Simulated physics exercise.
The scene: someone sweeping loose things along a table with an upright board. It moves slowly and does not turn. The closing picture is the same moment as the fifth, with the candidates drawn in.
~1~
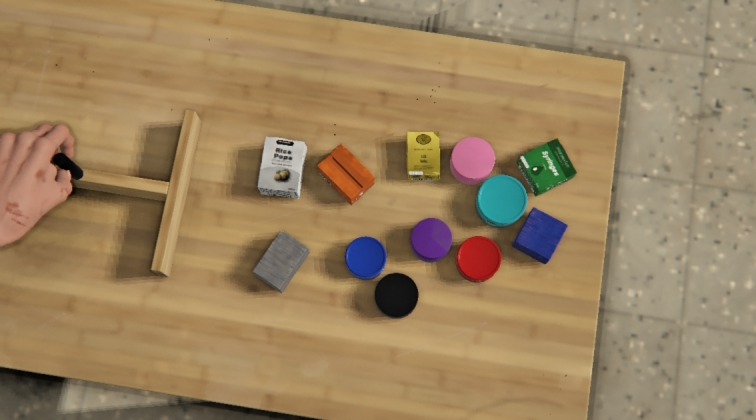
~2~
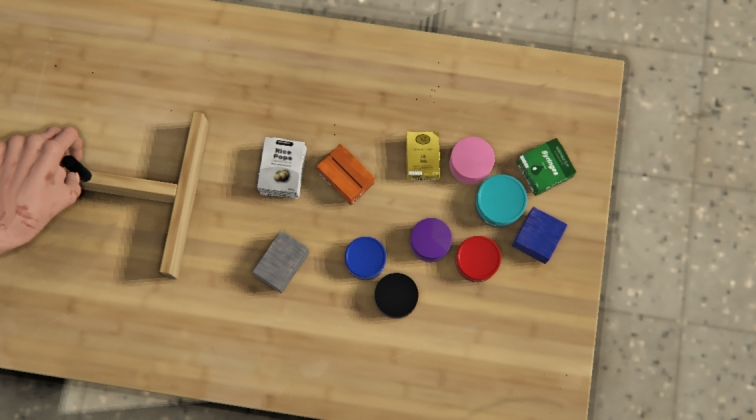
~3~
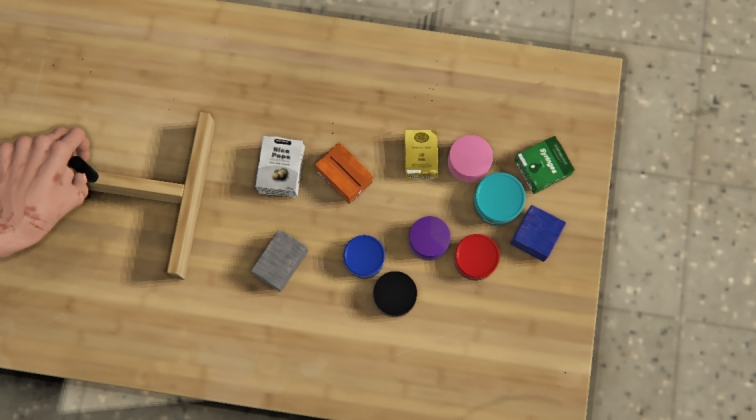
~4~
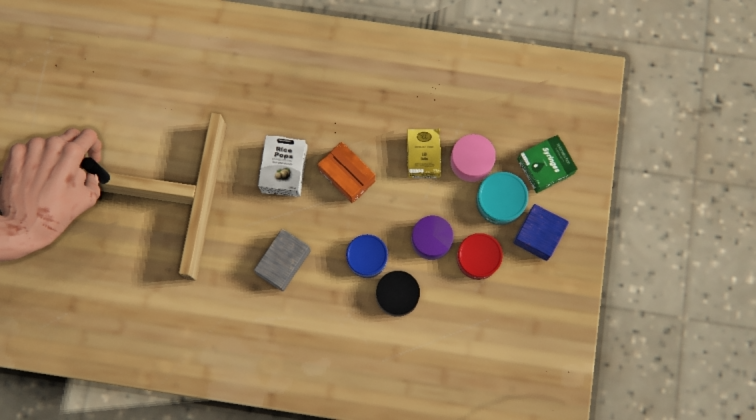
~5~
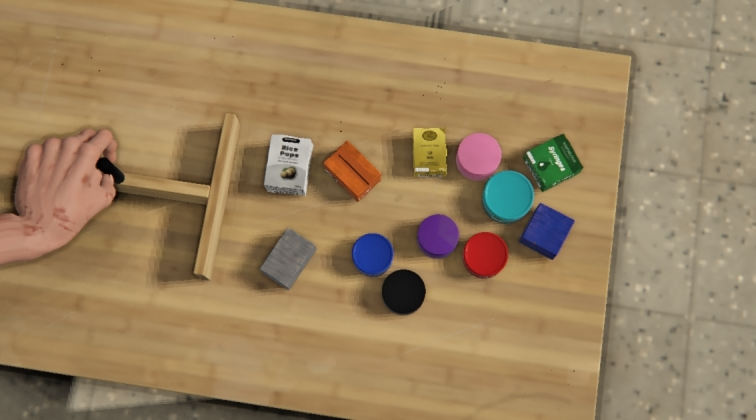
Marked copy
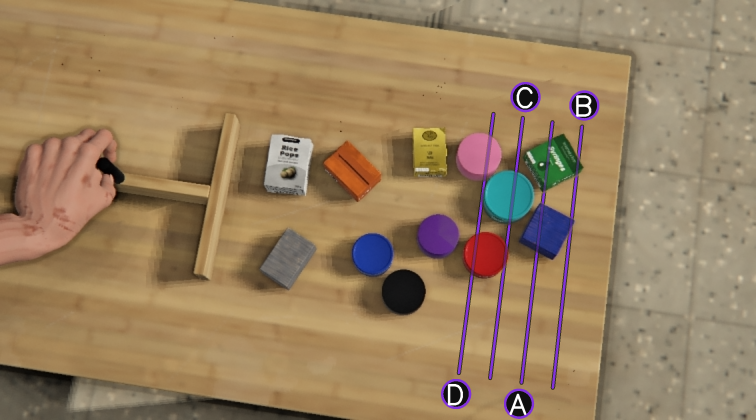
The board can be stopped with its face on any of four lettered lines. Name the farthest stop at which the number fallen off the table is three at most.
A.
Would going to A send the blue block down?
By then, yes.
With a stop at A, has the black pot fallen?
No.
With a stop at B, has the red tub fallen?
By then, yes.
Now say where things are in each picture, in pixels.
Turquoise tub (500, 202); grey block (281, 261); white packet (283, 168), in the first frame.
Board (181, 191); purple tin (431, 240), in the second frame.
Board (188, 191); pink pot (470, 159), in the third frame.
Board (200, 192); blue tub (367, 257), in the fourth frame.
Board (215, 192); yellow box (429, 152); black pot (403, 292); red tub (485, 255), in the fifth frame.
On the copy, A at (537, 249); B at (568, 253); C at (507, 244); D at (477, 239).
On A. First, board (329, 209); grey block (344, 266); blue tub (384, 256).
Then, board (446, 227); blue block (570, 243); green box (567, 157).
Finally, board (538, 240); red tub over the edge; blue block over the edge; three fallen.
By contrast, B drops five; C is within the limit but short; D is within the limit but short.
